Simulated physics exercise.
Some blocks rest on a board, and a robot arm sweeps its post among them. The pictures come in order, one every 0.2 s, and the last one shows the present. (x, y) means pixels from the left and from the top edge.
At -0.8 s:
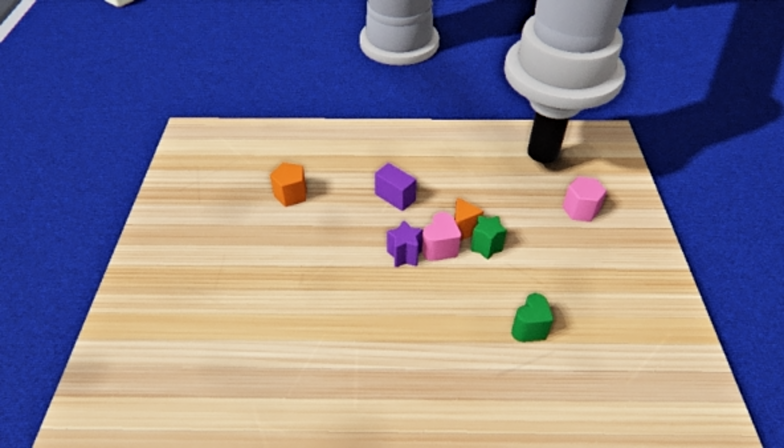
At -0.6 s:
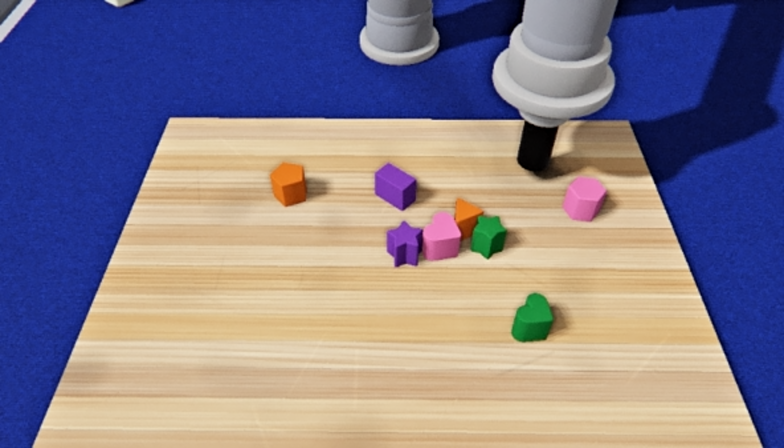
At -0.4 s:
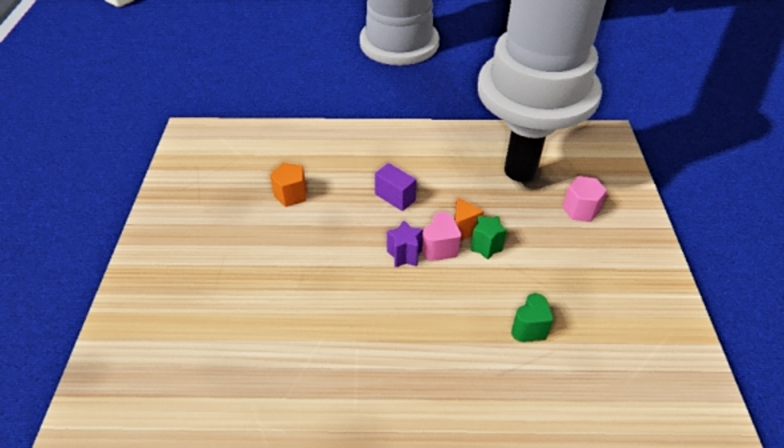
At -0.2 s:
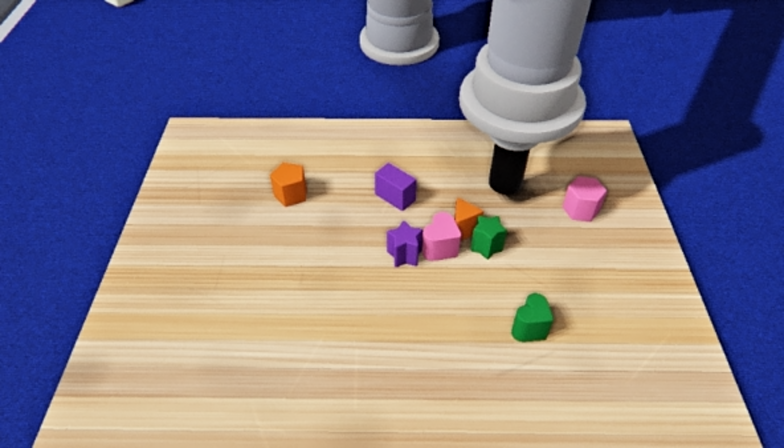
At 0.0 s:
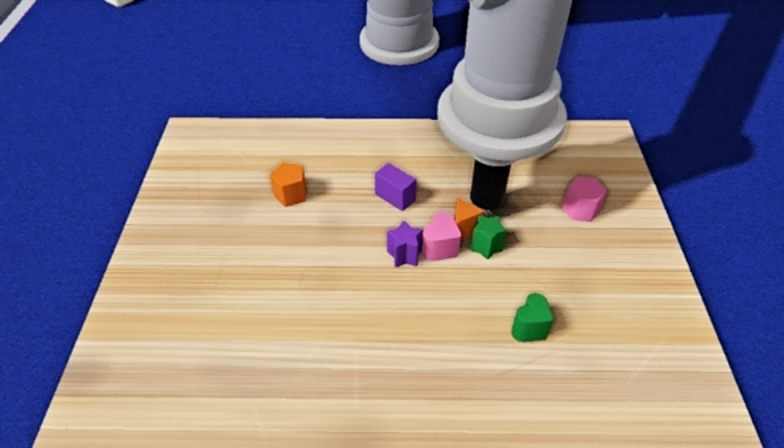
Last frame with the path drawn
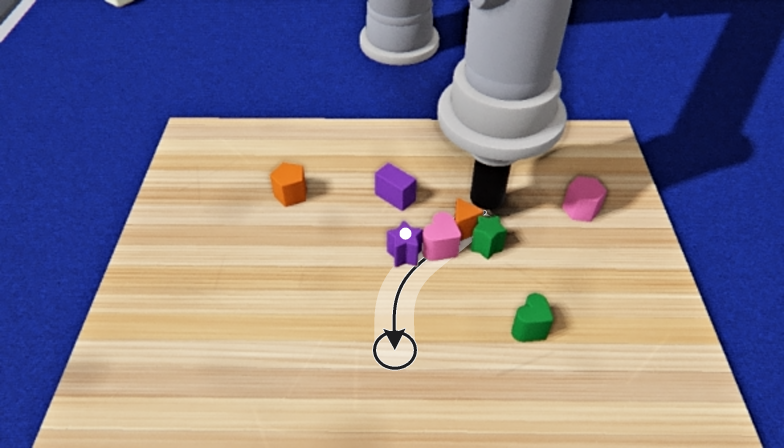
On a wooden board scattered with small colored blocks, a robot arm moved its black post from the upper right down and leftward toward the orange triangle, while the blocks barely moved, if at all.
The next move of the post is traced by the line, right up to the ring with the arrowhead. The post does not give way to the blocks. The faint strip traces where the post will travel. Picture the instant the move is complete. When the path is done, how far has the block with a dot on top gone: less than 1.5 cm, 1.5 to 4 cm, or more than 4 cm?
It shifts by 1.5 to 4 cm.
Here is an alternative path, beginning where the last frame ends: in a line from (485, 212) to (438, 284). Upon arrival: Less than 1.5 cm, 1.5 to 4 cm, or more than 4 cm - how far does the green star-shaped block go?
The green star-shaped block ends up a moderate distance away, 1.5 to 4 cm.
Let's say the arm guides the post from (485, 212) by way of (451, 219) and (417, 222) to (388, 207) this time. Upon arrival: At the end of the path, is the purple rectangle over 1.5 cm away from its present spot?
Yes, that is what happens.
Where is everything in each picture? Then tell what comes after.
In the first frame, post tip (543, 153); block tops, purple star-shaped block (406, 234); pink heart block (442, 227); orange triangle (466, 209); green star-shaped block (490, 225).
In the second frame, post (533, 161); blocks unchanged.
In the third frame, post (520, 171); blocks unchanged.
In the fourth frame, post (505, 184); blocks unchanged.
In the fifth frame, post (487, 198); purple star-shaped block (406, 234); pink heart block (442, 227); orange triangle (466, 209); green star-shaped block (490, 225).
Path on the board, from (485, 212) via (441, 246) and (401, 288), ending at (395, 350); the dot is on the purple star-shaped block.
The first path, step by step. One third of the way, post (443, 232); purple star-shaped block (396, 237), turned 40° clockwise; pink heart block (417, 259), turned 45° clockwise; orange triangle (445, 247), turned 40° anticlockwise; green star-shaped block (486, 229), turned 40° anticlockwise.
Two thirds of the way, post (401, 275); purple star-shaped block (378, 245), turned 95° clockwise; pink heart block (399, 294), turned 65° clockwise; orange triangle (444, 260), turned 85° anticlockwise; green star-shaped block (486, 229), turned 40° anticlockwise.
At the end, post (395, 337); purple star-shaped block (378, 245), turned 95° clockwise; pink heart block (392, 362), turned 65° clockwise; orange triangle (444, 260), turned 85° anticlockwise; green star-shaped block (486, 229), turned 40° anticlockwise.
